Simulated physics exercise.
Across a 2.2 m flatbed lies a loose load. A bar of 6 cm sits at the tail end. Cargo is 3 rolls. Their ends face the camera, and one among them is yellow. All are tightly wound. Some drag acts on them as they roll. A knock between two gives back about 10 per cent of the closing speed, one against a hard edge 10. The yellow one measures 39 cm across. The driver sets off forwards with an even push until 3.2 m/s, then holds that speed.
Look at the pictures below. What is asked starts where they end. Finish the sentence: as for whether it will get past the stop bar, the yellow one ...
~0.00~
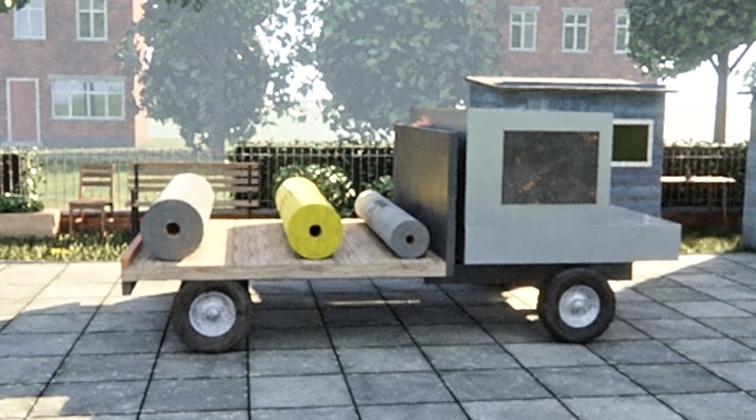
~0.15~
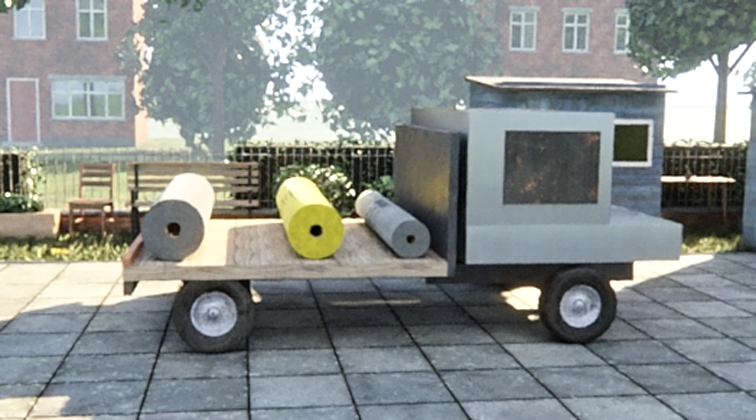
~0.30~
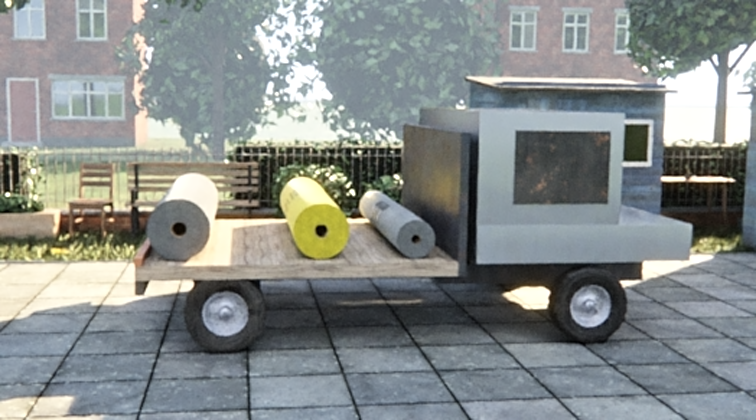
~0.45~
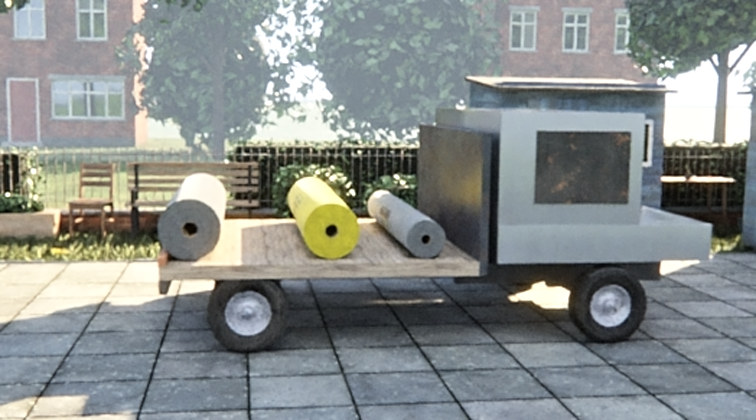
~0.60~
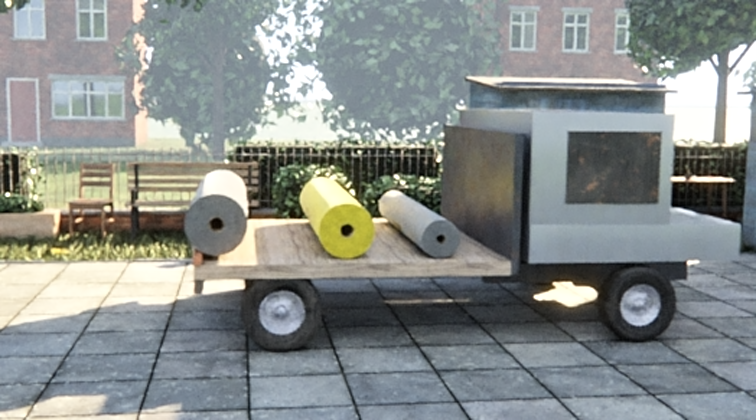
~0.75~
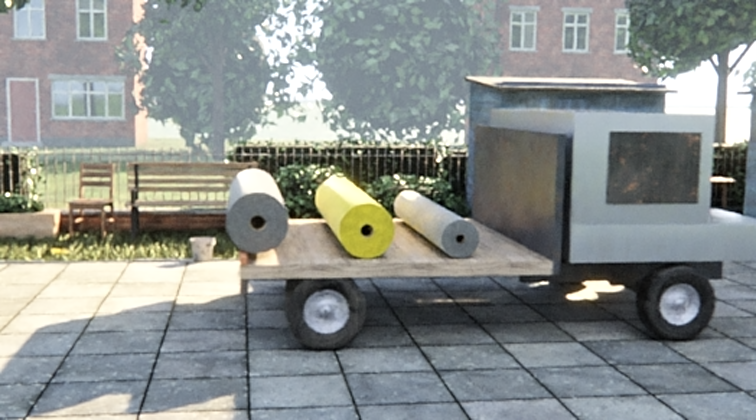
... does not.
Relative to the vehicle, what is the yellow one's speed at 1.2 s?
Close to 0.3 m/s at that moment.
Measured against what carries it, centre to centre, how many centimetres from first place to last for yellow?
Yellow 100.
By 1.2 s, yellow is on the bed, 40 cm from the bar, rolling towards it; 0 lost off the end.
By 1.5 s, yellow is on the bed, 30 cm from the bar, rolling towards it; 1 lost off the end.
Finally (2.0 s), yellow is on the bed, 30 cm from the bar; 1 lost off the end.
